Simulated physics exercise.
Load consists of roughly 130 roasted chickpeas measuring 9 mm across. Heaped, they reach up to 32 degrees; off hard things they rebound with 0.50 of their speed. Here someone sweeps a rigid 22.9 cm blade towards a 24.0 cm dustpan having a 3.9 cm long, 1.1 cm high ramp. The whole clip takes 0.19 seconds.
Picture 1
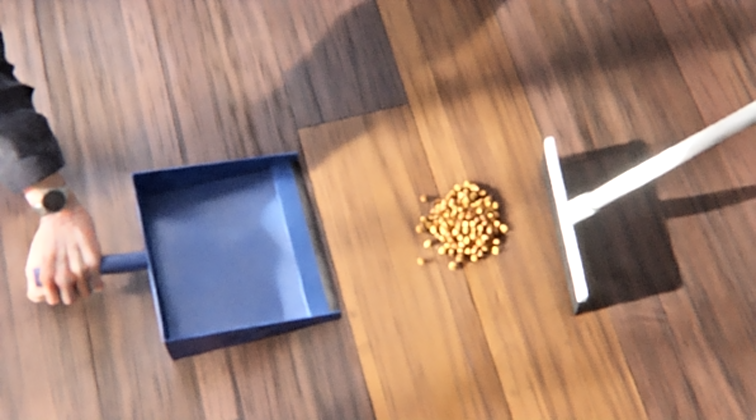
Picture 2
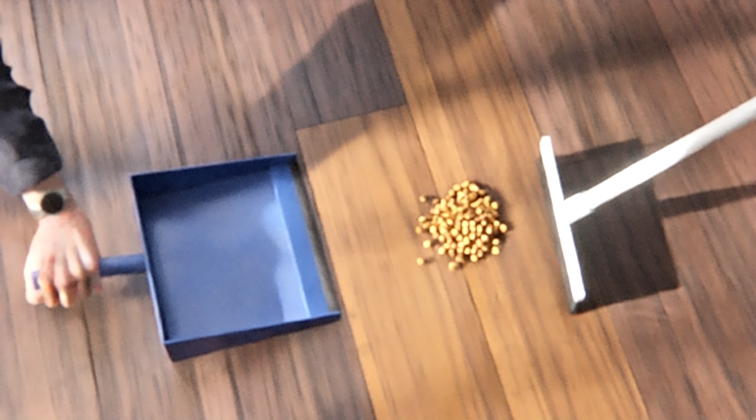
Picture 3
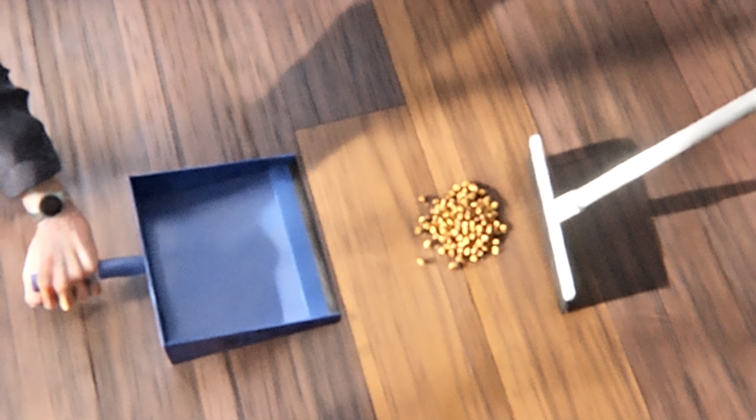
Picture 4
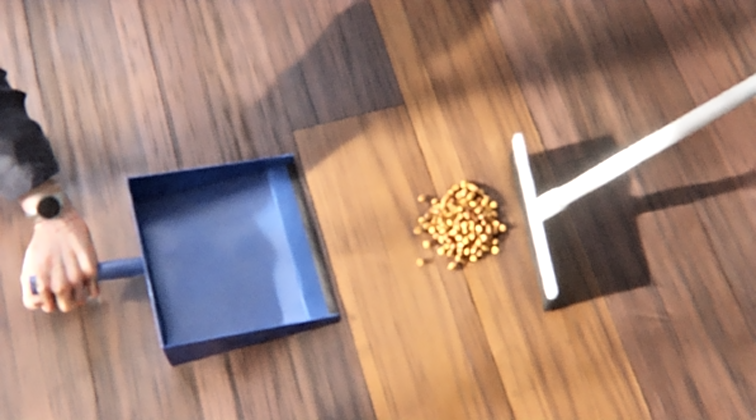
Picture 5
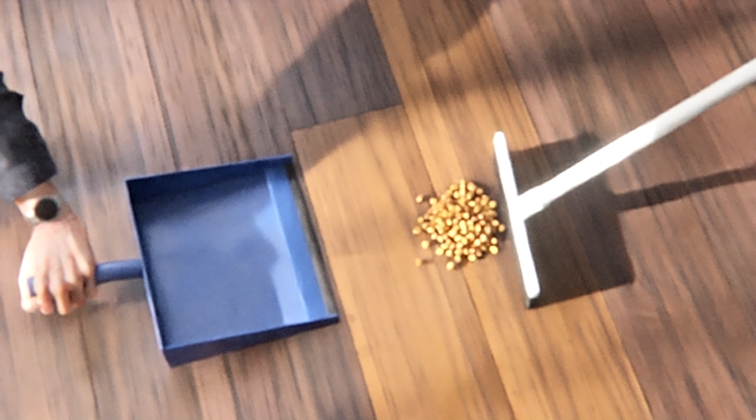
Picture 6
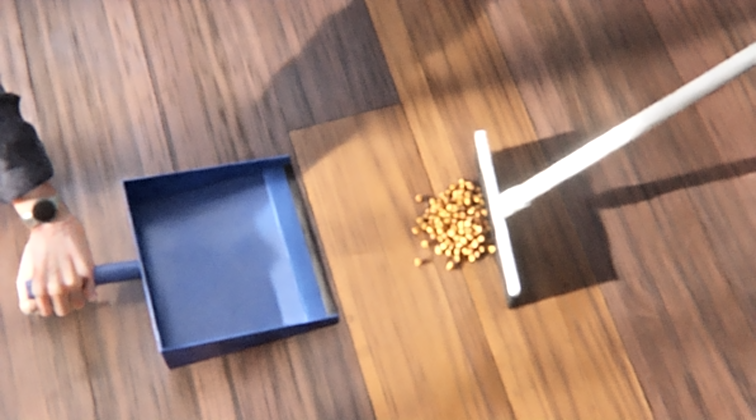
A white blade on a long pale handle slides left across a wooden floor and meets the right edge of a small pile of golden, roasted-looking pieces, while a hand at left holds a blue dustpan nearly still.
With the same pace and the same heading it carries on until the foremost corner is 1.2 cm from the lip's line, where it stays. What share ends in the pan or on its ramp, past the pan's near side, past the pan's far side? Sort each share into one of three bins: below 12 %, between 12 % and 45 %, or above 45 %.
In the pan or on its ramp: Between 12 % and 45 %; past the pan's near side: Below 12 %; past the pan's far side: Below 12 %.
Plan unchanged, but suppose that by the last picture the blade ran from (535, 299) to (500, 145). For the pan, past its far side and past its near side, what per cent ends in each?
Pan 25 % / far 0 % / near 0 %.
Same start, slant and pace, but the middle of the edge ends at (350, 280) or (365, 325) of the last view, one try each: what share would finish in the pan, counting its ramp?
Roughly 25 per cent for the first try and 10 per cent for the second.
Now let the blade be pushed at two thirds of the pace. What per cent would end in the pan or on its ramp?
Then some 30 in a hundred.
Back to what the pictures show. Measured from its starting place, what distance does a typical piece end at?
That distance is close to 20 cm.
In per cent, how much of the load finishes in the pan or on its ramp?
Some 30 %.
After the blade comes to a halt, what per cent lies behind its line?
Roughly 0 percent of it.
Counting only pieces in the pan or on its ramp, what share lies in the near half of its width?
Estimate: Close to 40 %.
Then, 0.19 s after the last picture, middle of the blade 12 cm from the lip; 0 % over the lip, far side 0 %, near side 0 %.
Then, 0.31 s after the last picture, middle of the blade 6 cm from the lip; 0 % over the lip, far side 0 %, near side 0 %.
Then, 0.56 s after the last picture, middle of the blade 3 cm from the lip; 30 % over the lip, far side 0 %, near side 0 %.
In the end, pan 30 %, near side 0 %, far side 0 %, in front of the lip or behind the blade 65 %.
